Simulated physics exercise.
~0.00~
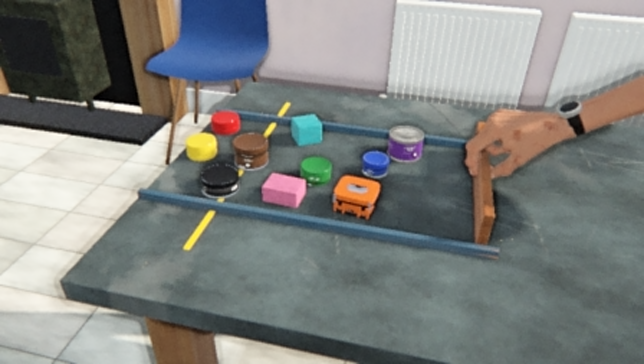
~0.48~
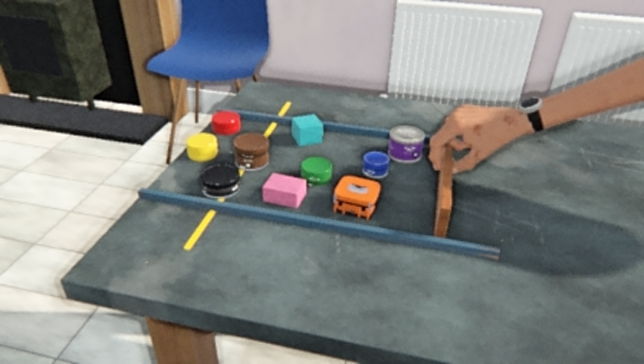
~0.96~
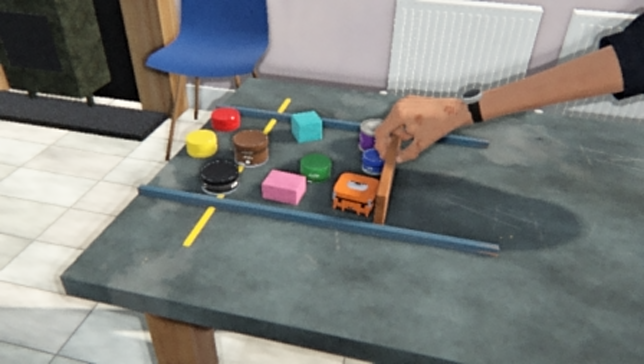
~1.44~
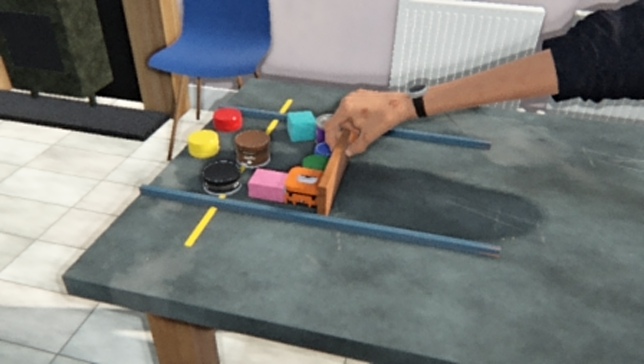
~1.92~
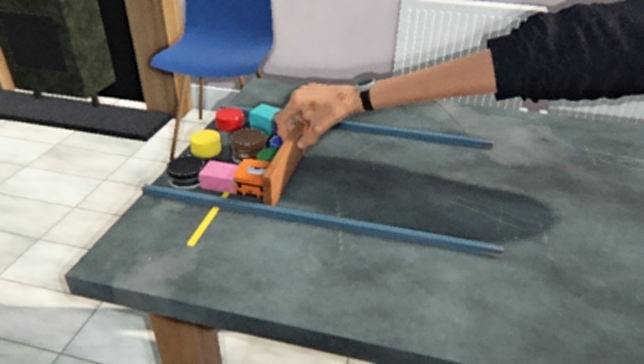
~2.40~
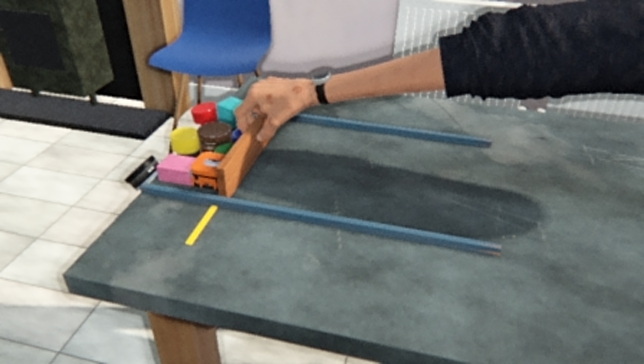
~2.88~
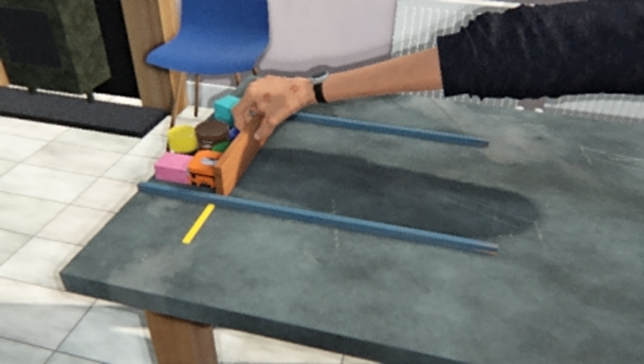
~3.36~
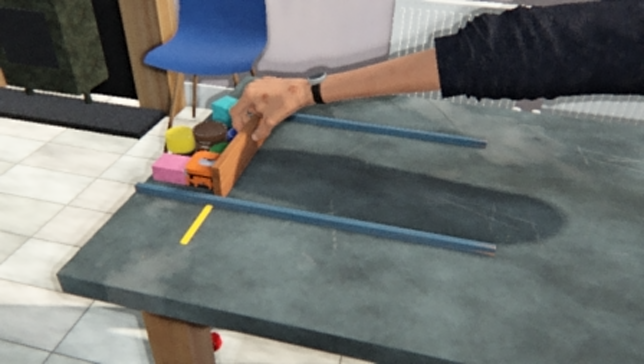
A hand pushes a board left, sweeping small things until black and red ones fall off.
